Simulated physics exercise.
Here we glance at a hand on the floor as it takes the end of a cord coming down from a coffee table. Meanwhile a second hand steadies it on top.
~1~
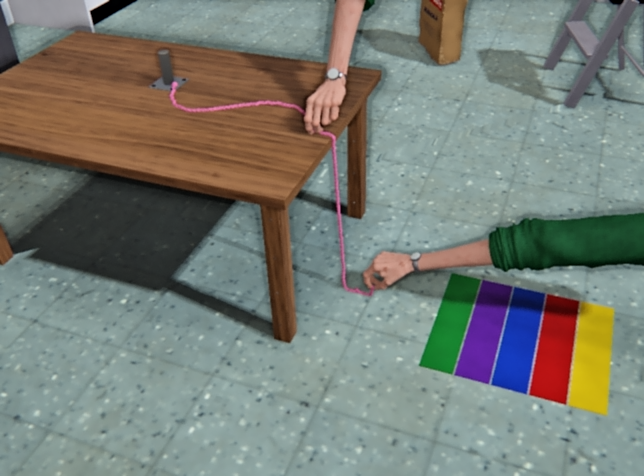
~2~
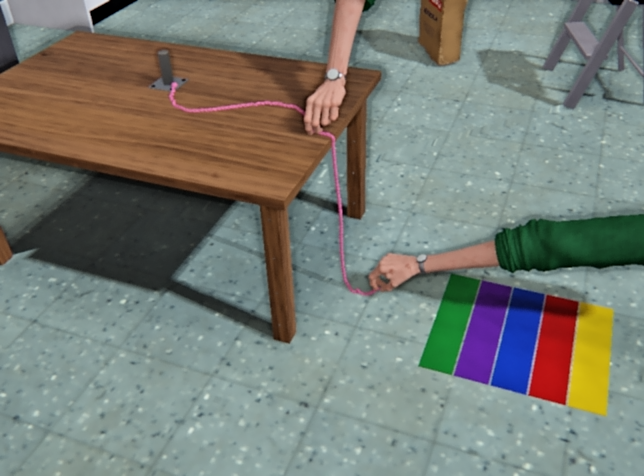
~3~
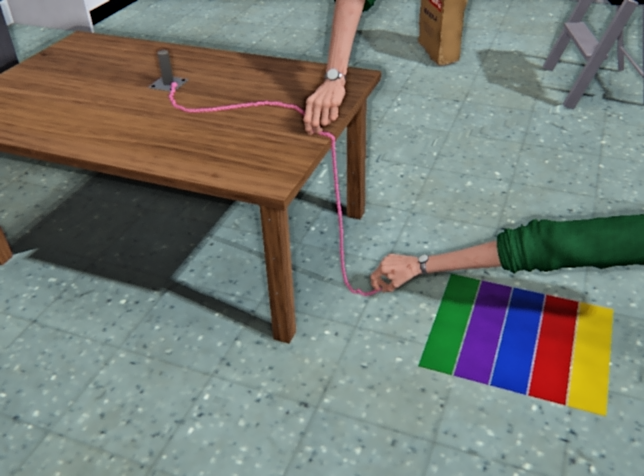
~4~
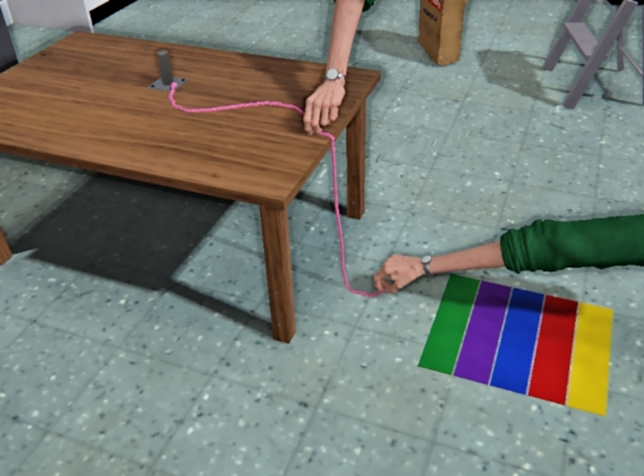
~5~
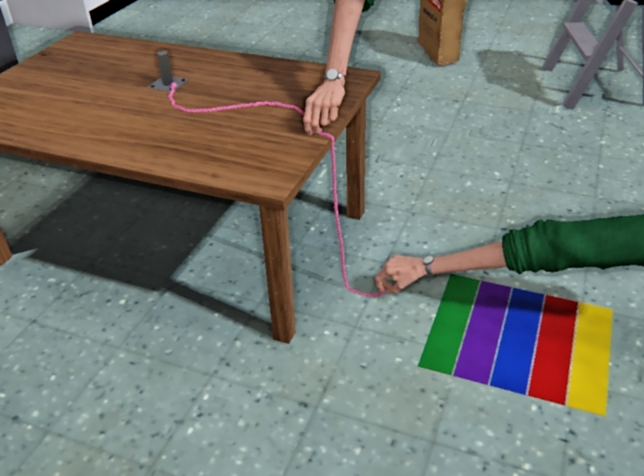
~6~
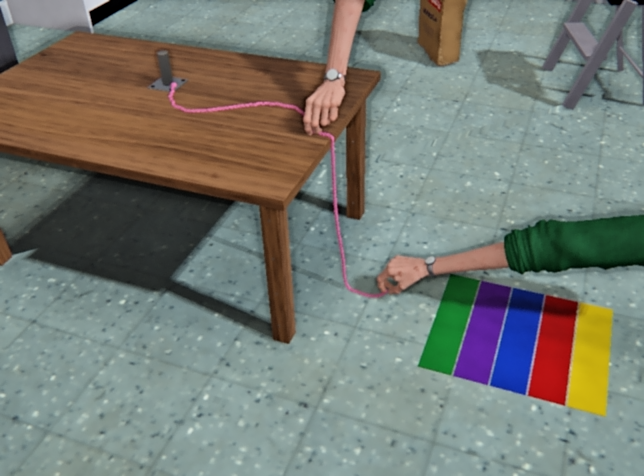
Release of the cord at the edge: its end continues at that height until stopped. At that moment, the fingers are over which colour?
Over the red one.
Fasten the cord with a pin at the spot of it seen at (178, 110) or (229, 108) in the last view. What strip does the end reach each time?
That would give blue the first time and blue the second.
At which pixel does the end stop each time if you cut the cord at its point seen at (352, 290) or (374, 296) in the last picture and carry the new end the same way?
Case by case: Roughly (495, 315), then roughly (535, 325).
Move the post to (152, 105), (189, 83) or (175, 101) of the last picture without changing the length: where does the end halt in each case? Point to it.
Try by try, around (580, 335), (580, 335) and (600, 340).
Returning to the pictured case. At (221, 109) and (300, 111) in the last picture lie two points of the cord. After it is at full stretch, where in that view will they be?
End: (254, 107) and then (329, 128).
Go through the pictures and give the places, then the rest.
In the first picture, end (373, 286); green (442, 351); purple (477, 360); blue (513, 369); red (551, 379); yellow (589, 389).
In the second picture, end (379, 288); cord through (172, 98) (230, 107) (298, 109) (333, 143) (340, 210) (344, 271).
In the third picture, end (381, 289).
In the fourth picture, end (384, 290); cord through (172, 98) (230, 107) (298, 109) (332, 143) (337, 210) (344, 271).
In the fifth picture, end (385, 290).
In the sixth picture, end (387, 291); cord through (172, 98) (230, 108) (297, 109) (332, 144) (335, 210) (344, 272).
Soon after, end near (504, 318); over purple.
Then, end near (540, 327); over blue.
At full stretch, end near (561, 332); over red. The end stops over the red strip.
